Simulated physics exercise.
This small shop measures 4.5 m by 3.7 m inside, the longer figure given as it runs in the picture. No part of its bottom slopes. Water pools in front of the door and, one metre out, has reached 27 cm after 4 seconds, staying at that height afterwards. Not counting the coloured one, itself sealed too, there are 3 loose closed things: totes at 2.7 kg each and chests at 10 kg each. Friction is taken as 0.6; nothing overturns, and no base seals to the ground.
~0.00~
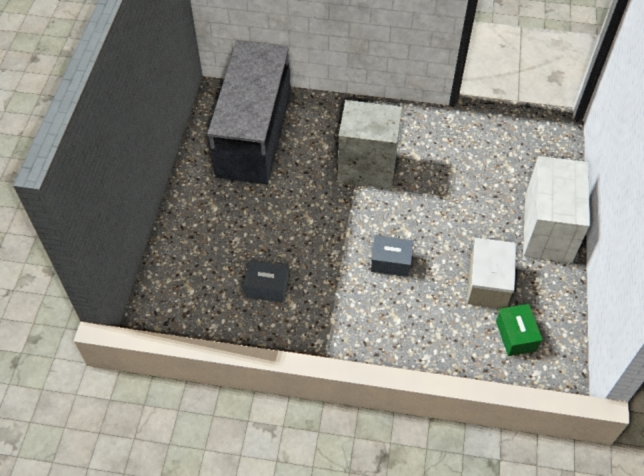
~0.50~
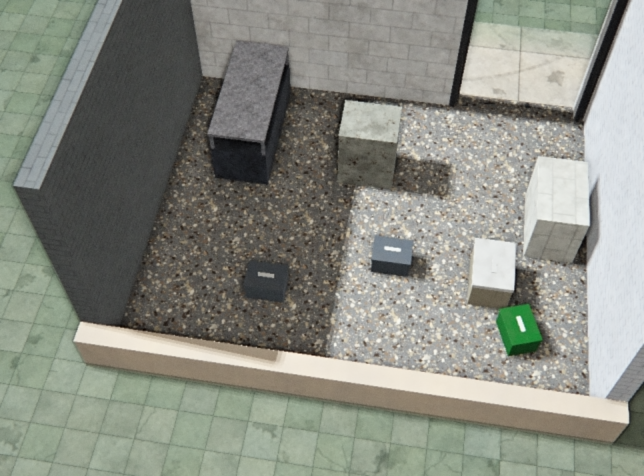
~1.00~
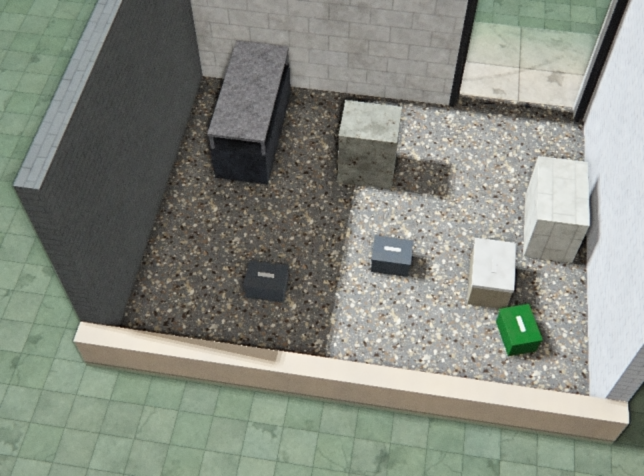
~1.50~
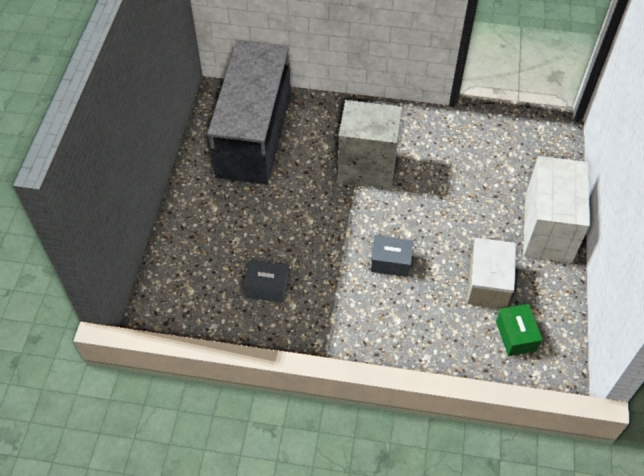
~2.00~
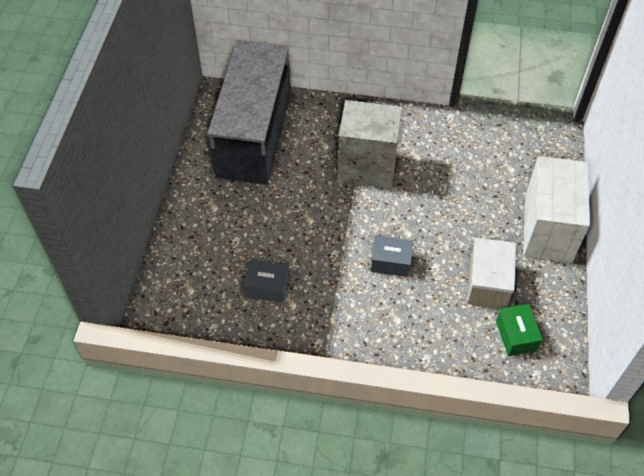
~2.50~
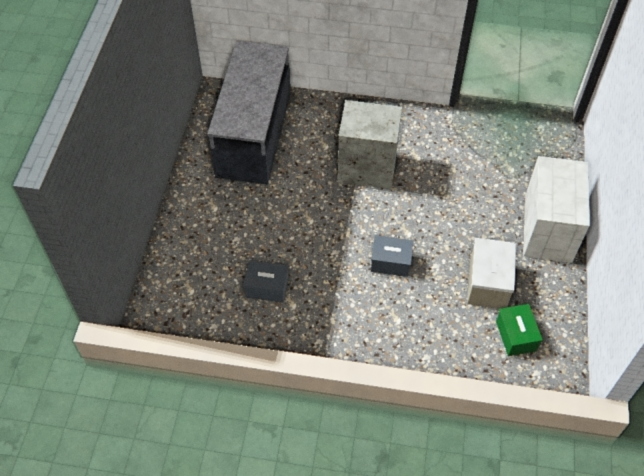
Small roofless shop with blocks and a green tote standing still as greenish water covers surrounding paving, then enters the doorway.
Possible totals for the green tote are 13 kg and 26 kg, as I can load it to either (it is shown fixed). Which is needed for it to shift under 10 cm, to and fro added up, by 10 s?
Only the bigger ballast works.
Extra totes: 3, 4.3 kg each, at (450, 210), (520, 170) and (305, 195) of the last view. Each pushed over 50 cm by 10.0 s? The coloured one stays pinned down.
Listed in turn, they go over the bar, over the bar, beneath the bar.
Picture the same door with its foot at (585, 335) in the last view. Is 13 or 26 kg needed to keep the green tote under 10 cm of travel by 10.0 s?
Lab note: Both masses insufficient.
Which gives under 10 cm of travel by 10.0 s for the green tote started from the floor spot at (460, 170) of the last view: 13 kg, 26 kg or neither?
It turns out that no load succeeds.
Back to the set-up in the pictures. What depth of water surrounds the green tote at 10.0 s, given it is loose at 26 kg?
Close to 14 cm deep.
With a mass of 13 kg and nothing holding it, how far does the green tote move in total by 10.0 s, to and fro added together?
All together it comes to about 80 cm.
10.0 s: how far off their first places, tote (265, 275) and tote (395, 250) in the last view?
Net displacement, in order: 100 cm; 300 cm.
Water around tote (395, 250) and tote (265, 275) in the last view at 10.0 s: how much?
First about 21 cm, second about 6 cm.
After 3.5 s the green tote would be 0 cm from its start with 13 kg and 0 cm from its start with 26 kg; 0 cm of water round it then.
After 4.5 s the green tote would be 0 cm from its start with 13 kg and 0 cm from its start with 26 kg; 1 cm of water round it then.
After 7.0 s the green tote would be 0 cm from its start with 13 kg and 0 cm from its start with 26 kg; 9 cm of water round it then.
After 10.0 s the green tote would be 76 cm from its start with 13 kg and 0 cm from its start with 26 kg; 14 cm of water round it then.
